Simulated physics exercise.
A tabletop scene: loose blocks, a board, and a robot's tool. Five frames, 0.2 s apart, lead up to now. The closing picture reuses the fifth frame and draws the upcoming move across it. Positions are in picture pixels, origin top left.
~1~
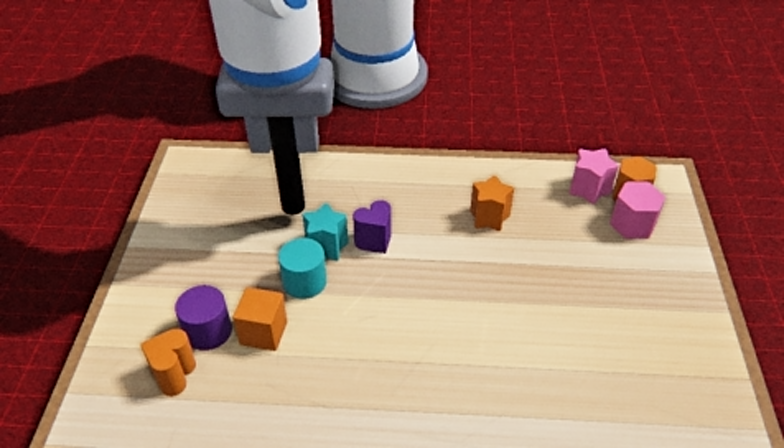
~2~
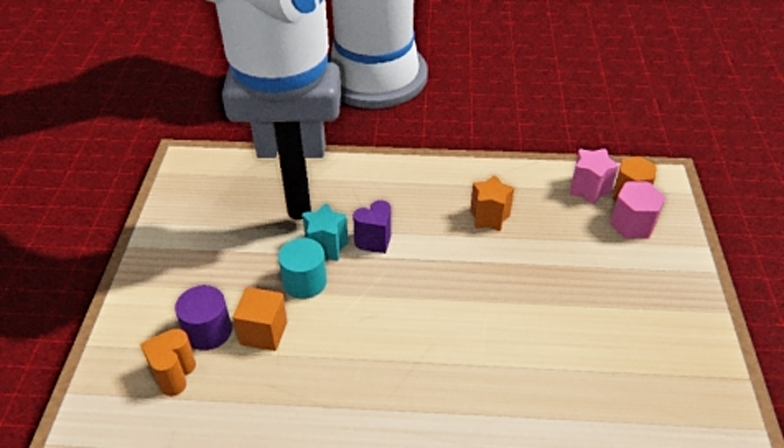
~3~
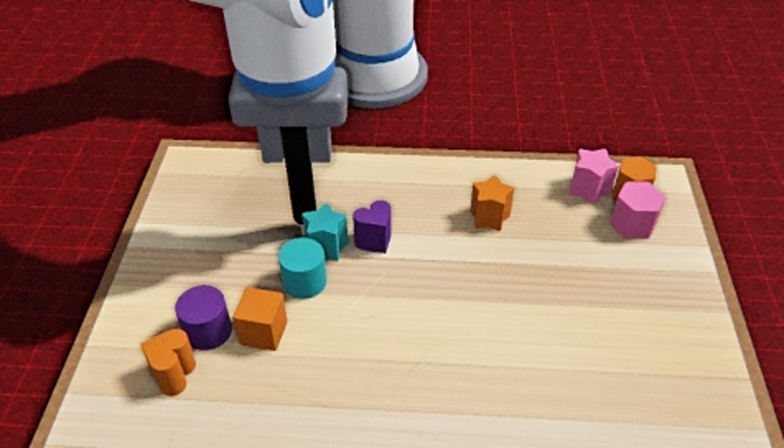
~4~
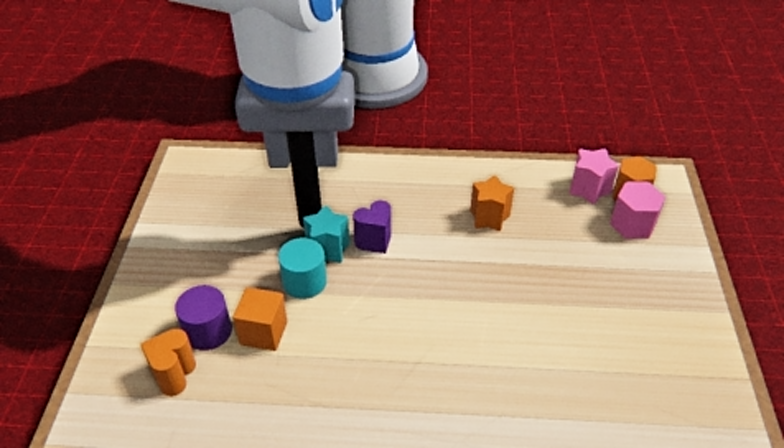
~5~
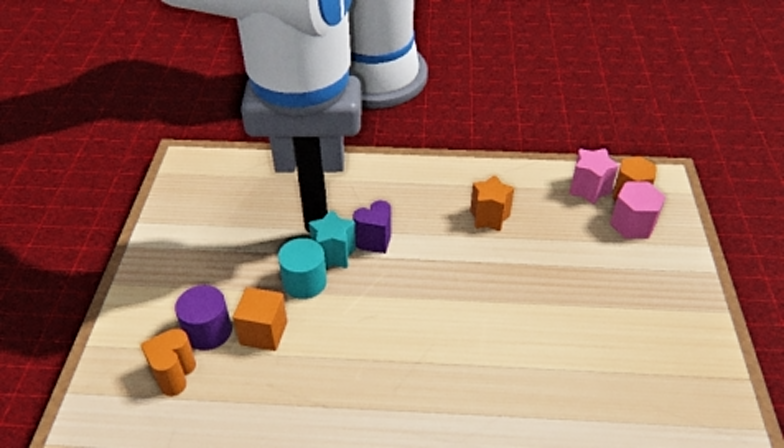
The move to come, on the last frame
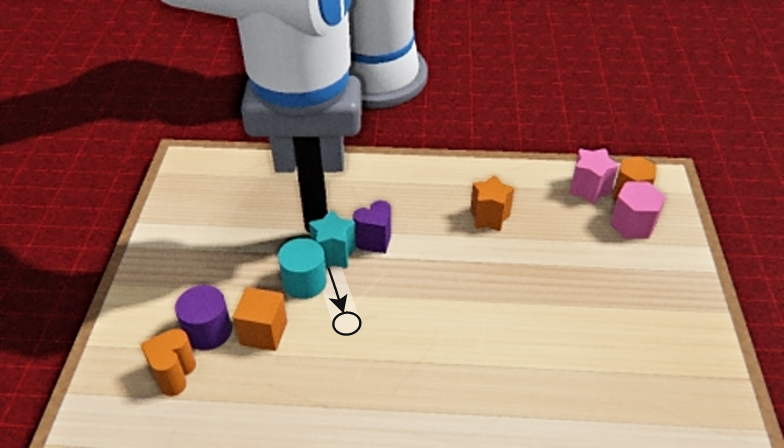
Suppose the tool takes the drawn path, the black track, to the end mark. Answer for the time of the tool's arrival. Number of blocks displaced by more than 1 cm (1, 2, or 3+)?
My prediction: Two blocks.
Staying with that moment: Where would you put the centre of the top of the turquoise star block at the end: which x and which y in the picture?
The point I'd pick in the picture is (366, 262).
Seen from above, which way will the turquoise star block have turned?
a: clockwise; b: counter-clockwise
The one that fits is b, counter-clockwise.
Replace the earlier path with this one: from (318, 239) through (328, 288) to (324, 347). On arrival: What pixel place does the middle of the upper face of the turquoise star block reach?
It will likely be found at (356, 262).
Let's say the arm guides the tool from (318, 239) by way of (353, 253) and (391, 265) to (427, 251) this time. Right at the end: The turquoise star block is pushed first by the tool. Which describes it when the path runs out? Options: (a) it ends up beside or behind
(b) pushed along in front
The one that fits is a, it ends up beside or behind.
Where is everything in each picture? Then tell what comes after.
The first frame shows lower end of the tool at (294, 207), tops of blocks, turquoise cylinder at (301, 254), turquoise star block at (324, 219), purple heart-shaped block at (374, 213).
The second frame shows tool at (299, 212), blocks as before.
The third frame shows tool at (305, 217), blocks as before.
The fourth frame shows tool at (311, 221), turquoise star block at (325, 222).
The fifth frame shows tool at (317, 226), turquoise cylinder at (301, 254), turquoise star block at (331, 227), purple heart-shaped block at (374, 213).
The drawn path runs from (318, 239) to (347, 323).
What follows on the original path. One third of the way, tool at (326, 253); turquoise cylinder at (300, 258); turquoise star block at (350, 248), turned 25° anticlockwise.
Two thirds of the way, tool at (336, 281); turquoise cylinder at (297, 269); turquoise star block at (364, 260), turned 65° anticlockwise.
At the end, tool at (346, 311); turquoise cylinder at (297, 269); turquoise star block at (366, 262), turned 80° anticlockwise; purple heart-shaped block not moved.
